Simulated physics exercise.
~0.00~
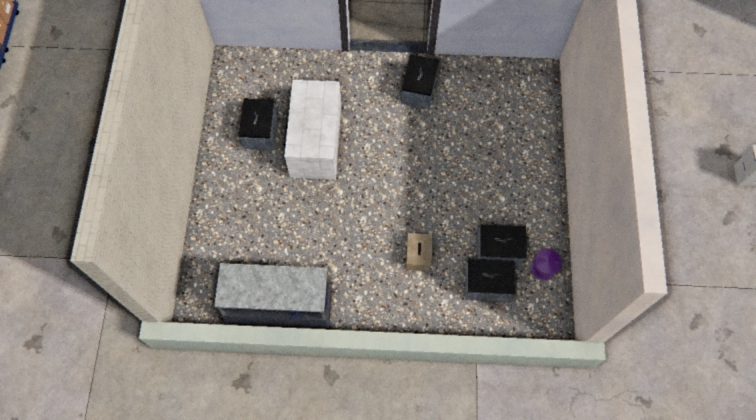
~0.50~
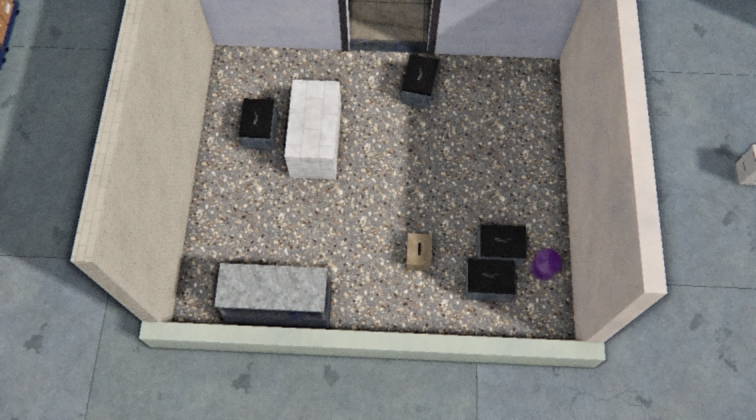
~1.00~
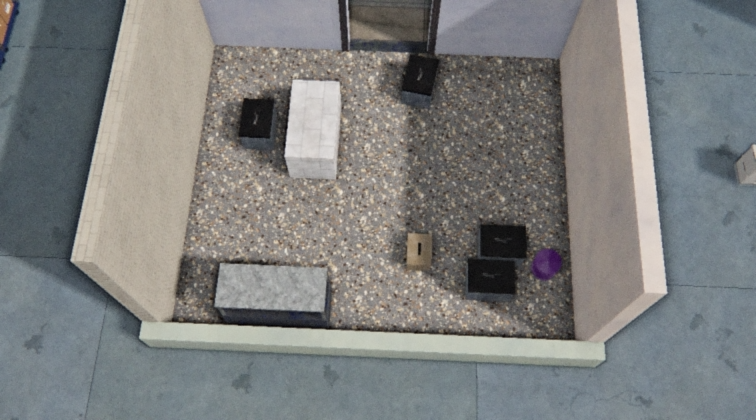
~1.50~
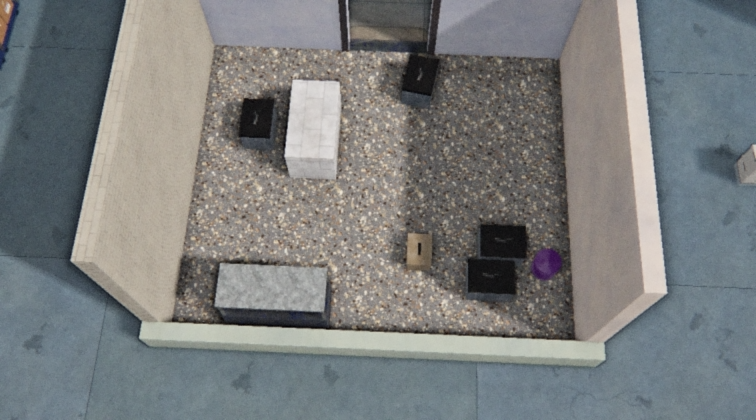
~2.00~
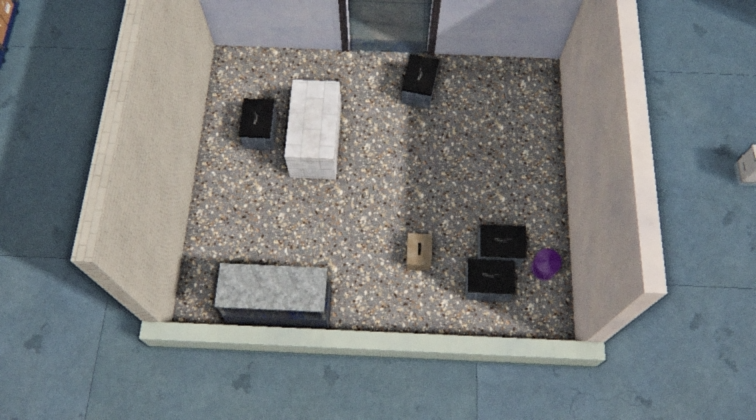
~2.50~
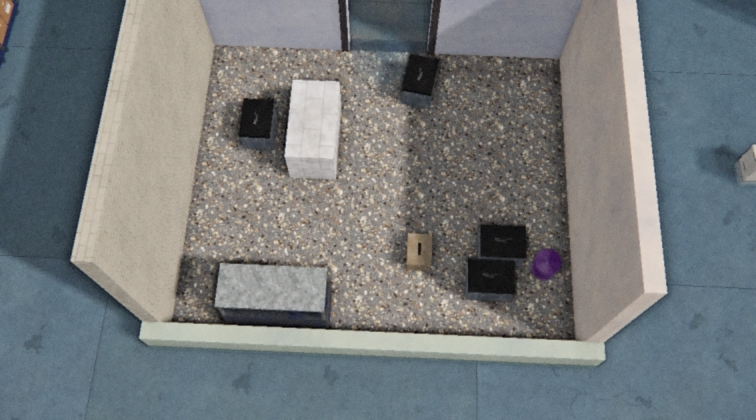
A small walled room with boxes and a purple pail stays still as water covers the ground outside.
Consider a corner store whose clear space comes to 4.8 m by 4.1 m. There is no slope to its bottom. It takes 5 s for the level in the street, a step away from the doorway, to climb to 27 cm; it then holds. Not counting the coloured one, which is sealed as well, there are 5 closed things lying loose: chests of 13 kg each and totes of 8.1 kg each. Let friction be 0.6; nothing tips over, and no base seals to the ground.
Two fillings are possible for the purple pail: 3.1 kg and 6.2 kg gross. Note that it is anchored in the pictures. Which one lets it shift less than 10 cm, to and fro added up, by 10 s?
I'd wager no choice works.
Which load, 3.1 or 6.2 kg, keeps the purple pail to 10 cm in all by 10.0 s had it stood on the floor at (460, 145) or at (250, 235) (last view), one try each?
First try none suffices, second try the heavier suffices.
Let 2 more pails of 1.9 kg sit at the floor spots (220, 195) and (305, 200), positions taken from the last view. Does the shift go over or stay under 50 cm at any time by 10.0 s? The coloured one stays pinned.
The first comes out above the threshold, the second below the threshold.
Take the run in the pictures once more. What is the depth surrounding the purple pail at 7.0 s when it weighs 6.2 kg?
Depth: Approx. 2 cm.
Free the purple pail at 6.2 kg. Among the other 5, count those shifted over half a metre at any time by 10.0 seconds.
I count 3.
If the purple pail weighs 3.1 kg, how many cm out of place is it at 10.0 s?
Shift: Roughly 100 cm.
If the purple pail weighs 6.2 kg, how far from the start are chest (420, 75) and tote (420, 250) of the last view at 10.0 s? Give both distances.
Respectively 100 and 200 cm.
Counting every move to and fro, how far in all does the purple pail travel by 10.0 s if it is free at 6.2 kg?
Total distance: Near 100 cm.
After 3.5 s the purple pail would be 0 cm from its start with 3.1 kg and 0 cm from its start with 6.2 kg; 0 cm of water round it then.
After 4.5 s the purple pail would be 0 cm from its start with 3.1 kg and 0 cm from its start with 6.2 kg; 0 cm of water round it then.
After 7.0 s the purple pail would be 4 cm from its start with 3.1 kg and 1 cm from its start with 6.2 kg; 2 cm of water round it then.
After 10.0 s the purple pail would be 97 cm from its start with 3.1 kg and 94 cm from its start with 6.2 kg; 10 cm of water round it then.
